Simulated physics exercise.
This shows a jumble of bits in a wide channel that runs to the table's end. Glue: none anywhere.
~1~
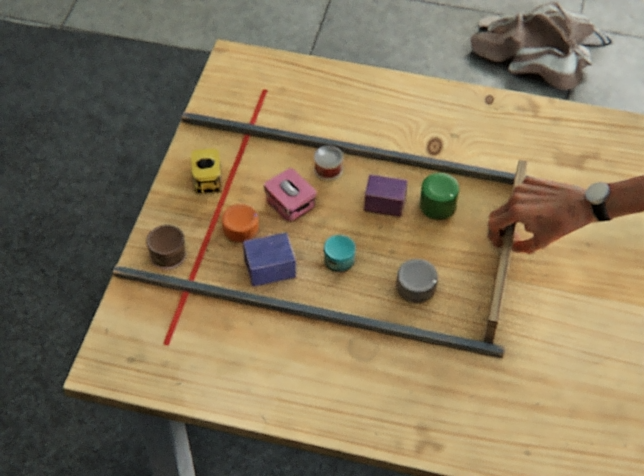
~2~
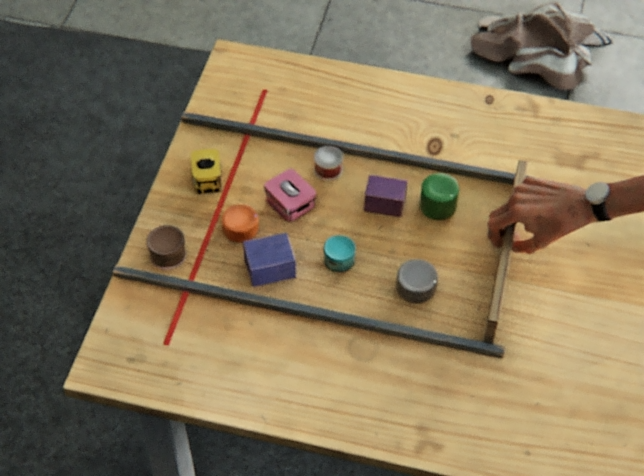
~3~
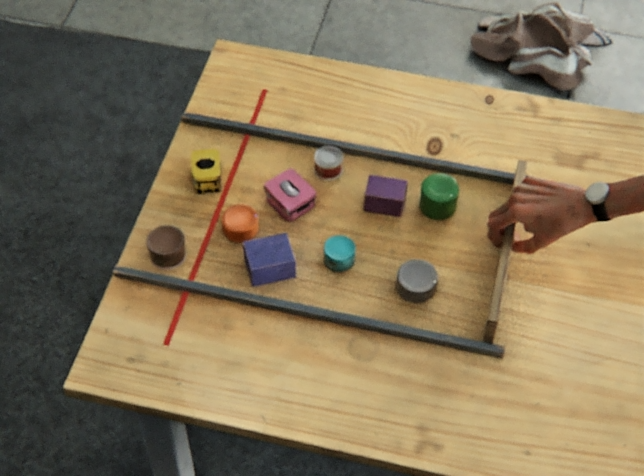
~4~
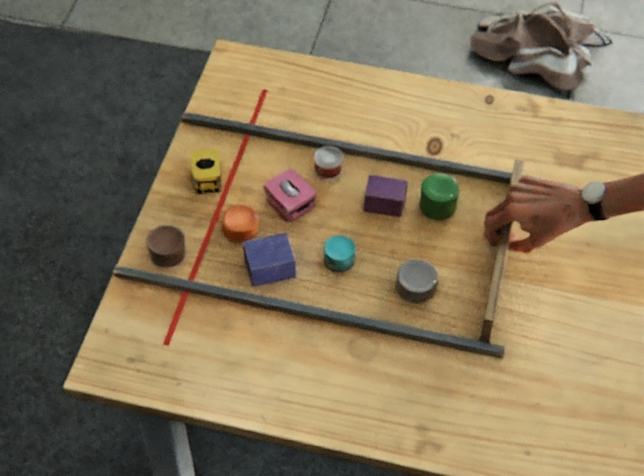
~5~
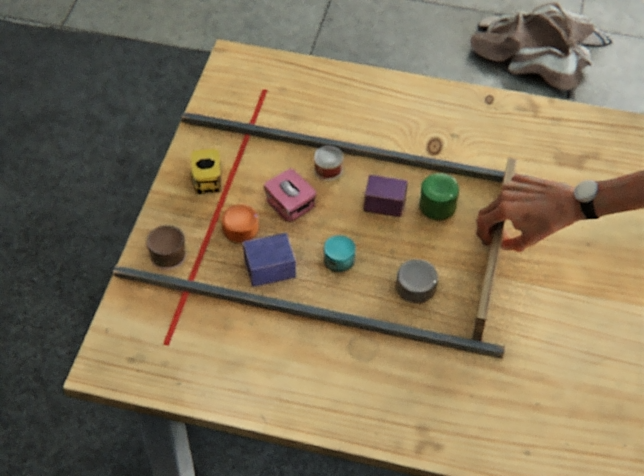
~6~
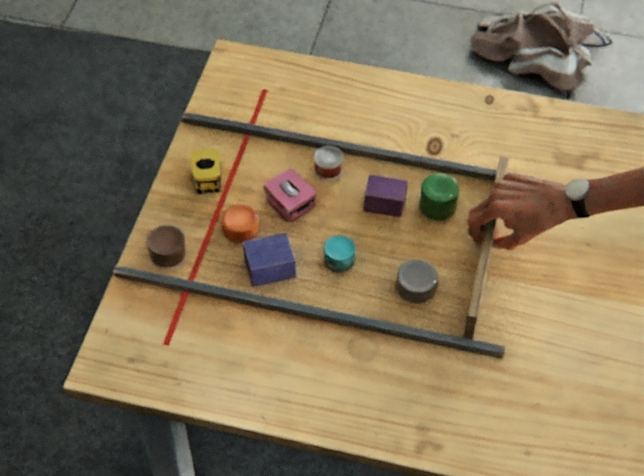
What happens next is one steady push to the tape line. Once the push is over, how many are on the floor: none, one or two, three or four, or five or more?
After the sweep, the pieces gone from the top come to one or two, as it turns out.
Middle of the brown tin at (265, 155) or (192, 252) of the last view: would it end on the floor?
In turn it holds its place, then goes down.
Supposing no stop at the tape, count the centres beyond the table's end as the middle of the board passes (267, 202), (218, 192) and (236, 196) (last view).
0; 2; 1.
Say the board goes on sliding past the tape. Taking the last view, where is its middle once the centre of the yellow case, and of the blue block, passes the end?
Yellow case: (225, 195); blue block: (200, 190).
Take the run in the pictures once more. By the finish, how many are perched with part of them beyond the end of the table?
1.
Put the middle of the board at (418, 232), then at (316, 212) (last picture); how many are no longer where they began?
By then 3, and later 8.
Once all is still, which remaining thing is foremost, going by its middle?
The answer: The blue block.
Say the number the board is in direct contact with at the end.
The figure is 4.
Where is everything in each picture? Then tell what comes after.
The first frame shows brown tin (167, 247); yellow case (207, 171); orange lid (240, 223); board (506, 249); tape (220, 206).
The second frame shows yellow case (207, 172); pink case (290, 196).
The third frame shows orange lid (240, 223); red pot (329, 163).
The fourth frame shows brown tin (167, 247); blue block (270, 260).
The fifth frame shows yellow case (207, 172); turquoise tub (340, 254).
The sixth frame shows brown tin (167, 247); yellow case (207, 172); orange lid (240, 223); board (487, 245); tape (220, 206).
Early on, none off yet; brown tin at rest near (167, 247); yellow case at rest near (207, 172); orange lid at rest near (240, 223).
Finally, the number that fall off is one or two; lost, yellow case and brown tin.
